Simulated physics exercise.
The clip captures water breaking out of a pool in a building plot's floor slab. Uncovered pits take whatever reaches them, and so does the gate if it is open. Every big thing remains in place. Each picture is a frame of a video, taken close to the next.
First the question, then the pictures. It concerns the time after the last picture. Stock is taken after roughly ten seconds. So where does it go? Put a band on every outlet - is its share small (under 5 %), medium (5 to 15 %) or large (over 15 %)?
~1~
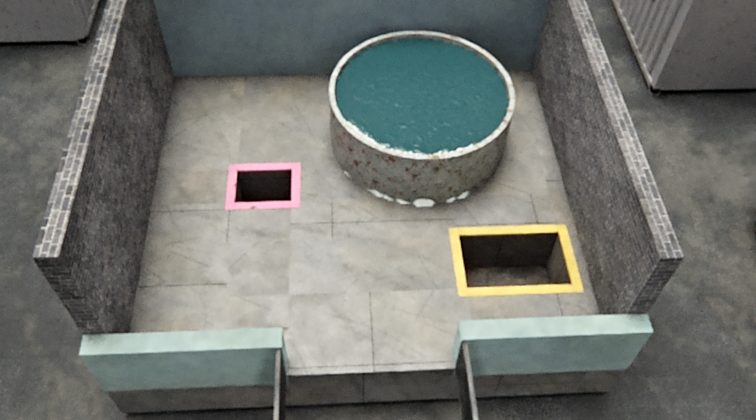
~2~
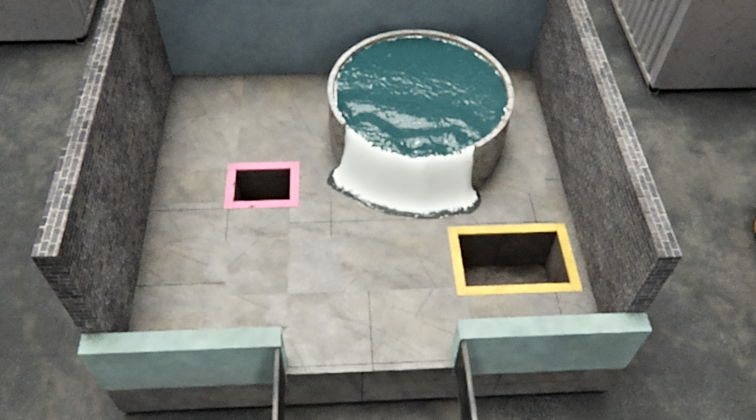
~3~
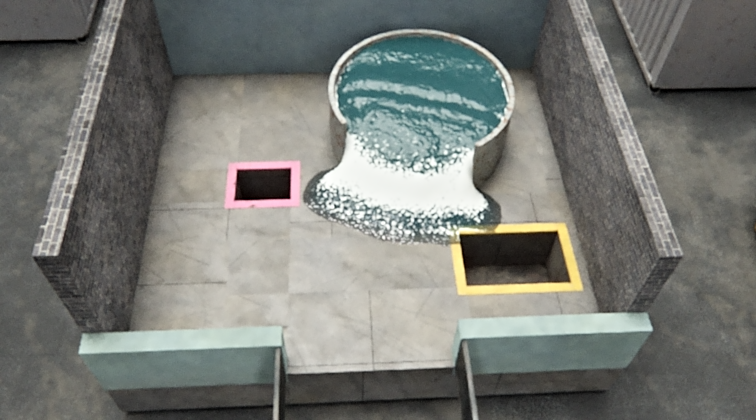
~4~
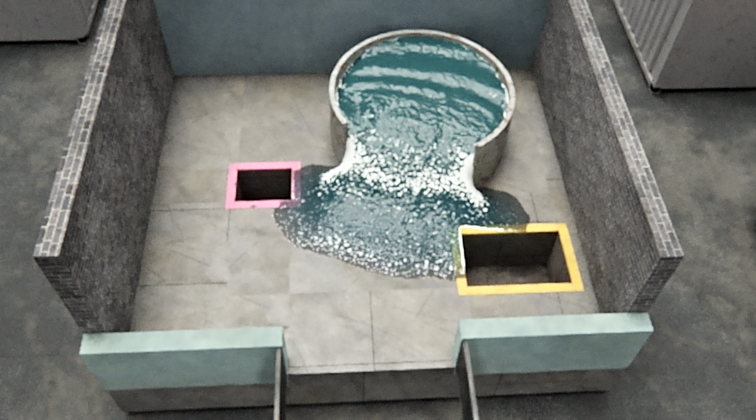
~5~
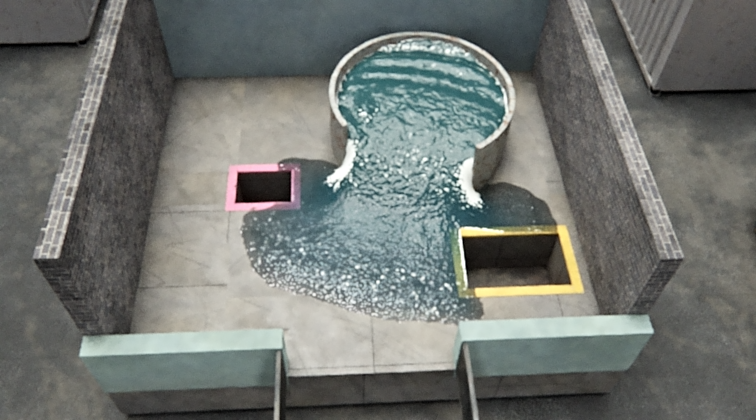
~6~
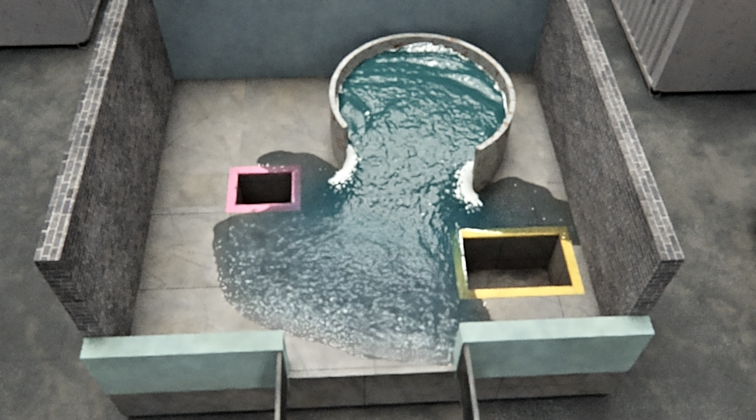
In the end, the gate has a large share, the pink pit has a medium share, the yellow pit has a large share.
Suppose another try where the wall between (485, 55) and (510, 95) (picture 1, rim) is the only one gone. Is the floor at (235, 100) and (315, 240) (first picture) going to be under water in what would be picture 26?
Submerged, waterless.
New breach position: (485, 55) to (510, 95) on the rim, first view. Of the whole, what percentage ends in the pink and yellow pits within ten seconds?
In percent: Pink 2, yellow 45.
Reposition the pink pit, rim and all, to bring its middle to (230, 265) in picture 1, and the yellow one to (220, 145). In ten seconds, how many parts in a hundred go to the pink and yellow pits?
For pink, 14 in a hundred; for yellow, 10 in a hundred.
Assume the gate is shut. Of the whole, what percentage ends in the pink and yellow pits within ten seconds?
Percent to pink: 15, percent to yellow: 35.
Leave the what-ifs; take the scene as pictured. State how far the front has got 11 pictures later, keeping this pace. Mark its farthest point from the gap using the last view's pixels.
Somewhere around (126, 366).
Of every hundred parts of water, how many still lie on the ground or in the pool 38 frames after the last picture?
Some 40 per cent has not gone.
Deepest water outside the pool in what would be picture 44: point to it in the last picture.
My estimate is about (375, 82).
A moment on, water covers 55 % of the floor; the gate 6 %, the pink pit 1 %, the yellow pit 7 %.
Next, water covers 55 % of the floor; the gate 17 %, the pink pit 1 %, the yellow pit 10 %.
Then, water covers 70 % of the floor; the gate 28 %, the pink pit 2 %, the yellow pit 15 %.
Later, water covers 85 % of the floor; the gate 38 %, the pink pit 4 %, the yellow pit 19 %.
In the end, water covers 95 % of the floor; the gate 44 %, the pink pit 7 %, the yellow pit 21 %.
